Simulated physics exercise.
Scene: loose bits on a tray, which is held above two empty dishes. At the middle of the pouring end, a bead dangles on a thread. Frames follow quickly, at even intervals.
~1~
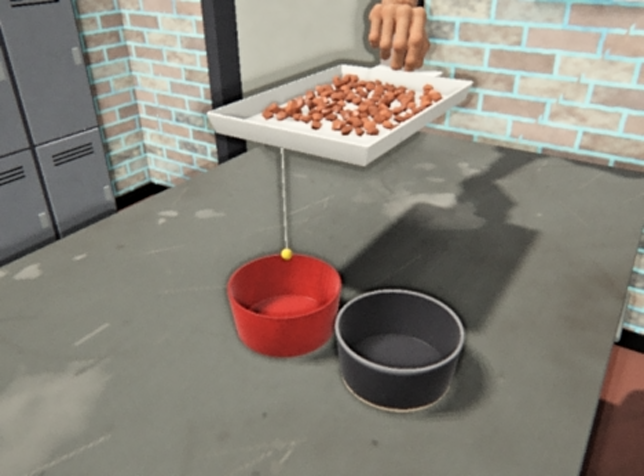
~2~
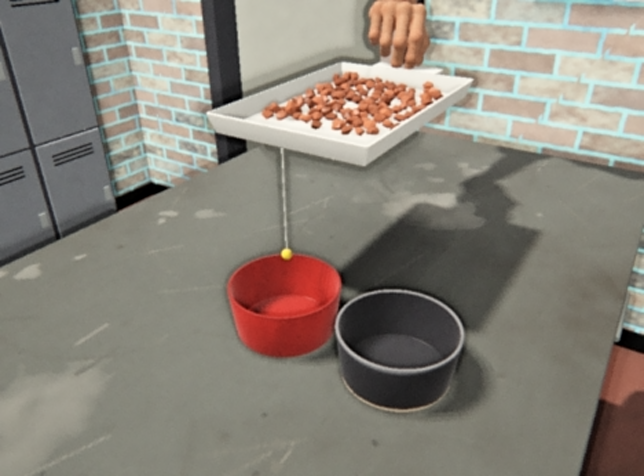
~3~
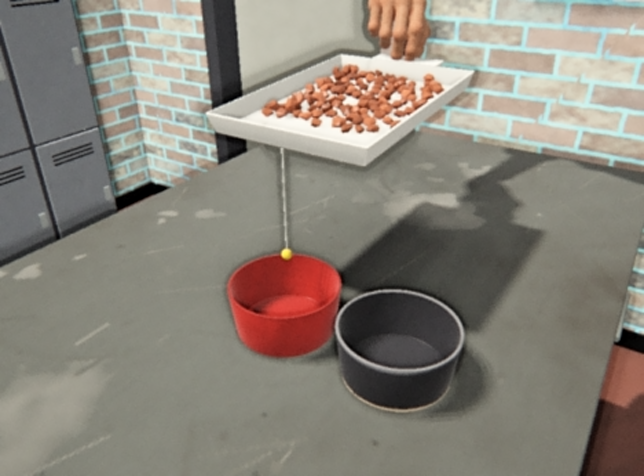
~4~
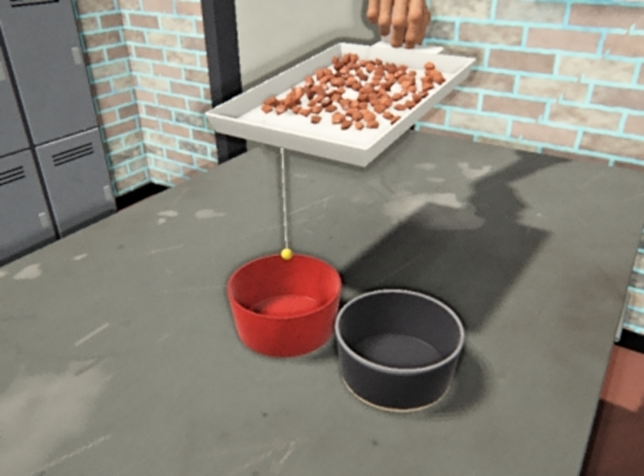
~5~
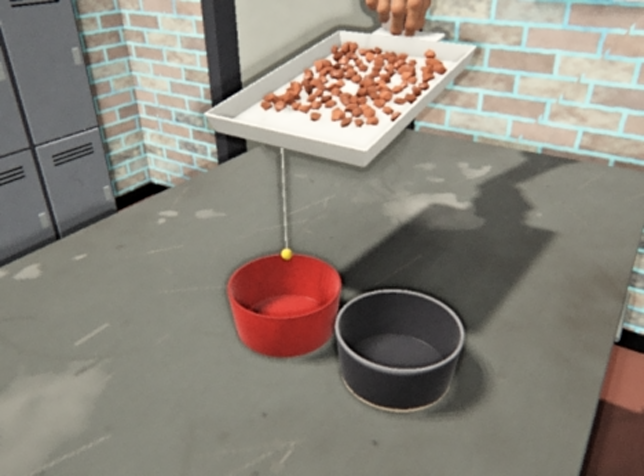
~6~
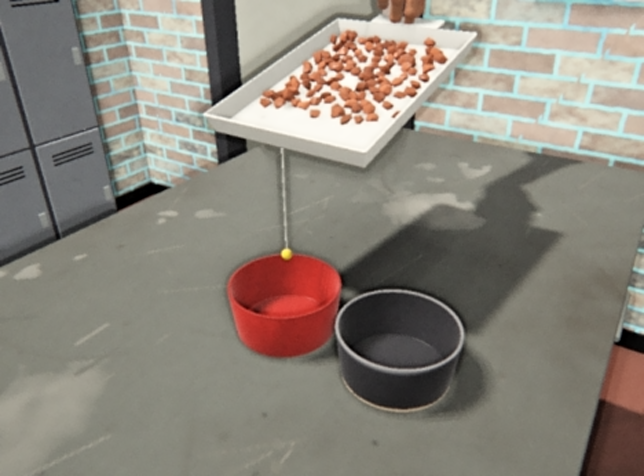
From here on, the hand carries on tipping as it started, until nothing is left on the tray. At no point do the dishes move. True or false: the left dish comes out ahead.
True.
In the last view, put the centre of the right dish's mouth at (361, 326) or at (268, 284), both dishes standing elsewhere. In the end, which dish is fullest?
In order of the tries: The dish on the left side, then the dish on the right side.
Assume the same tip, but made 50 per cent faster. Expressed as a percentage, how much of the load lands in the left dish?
Around 40 percent.
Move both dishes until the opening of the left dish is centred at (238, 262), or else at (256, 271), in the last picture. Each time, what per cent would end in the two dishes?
First case around 70 %, second case around 70 %.
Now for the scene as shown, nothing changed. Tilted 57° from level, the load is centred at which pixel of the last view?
Roughly at (295, 126).
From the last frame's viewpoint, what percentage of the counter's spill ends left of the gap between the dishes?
Near 90 in a hundred.
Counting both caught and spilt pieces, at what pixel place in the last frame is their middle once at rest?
Centre at rest: Close to (273, 331).
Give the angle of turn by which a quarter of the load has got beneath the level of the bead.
Somewhere around 75 degrees.
Soon after the last picture, tray tipped steeply; nearly all on the tray; a small part in the air.
A little later, tray tipped right over; about a third on the tray; a stray few in the right dish; about a quarter in the left dish; about a quarter outside both; a small part in the air.
Later still, tray tipped past a quarter turn; a stray few in the right dish; about two thirds in the left dish; about a third outside both.
At rest, tray tipped past a quarter turn; a stray few in the right dish; about two thirds in the left dish; about a third outside both.
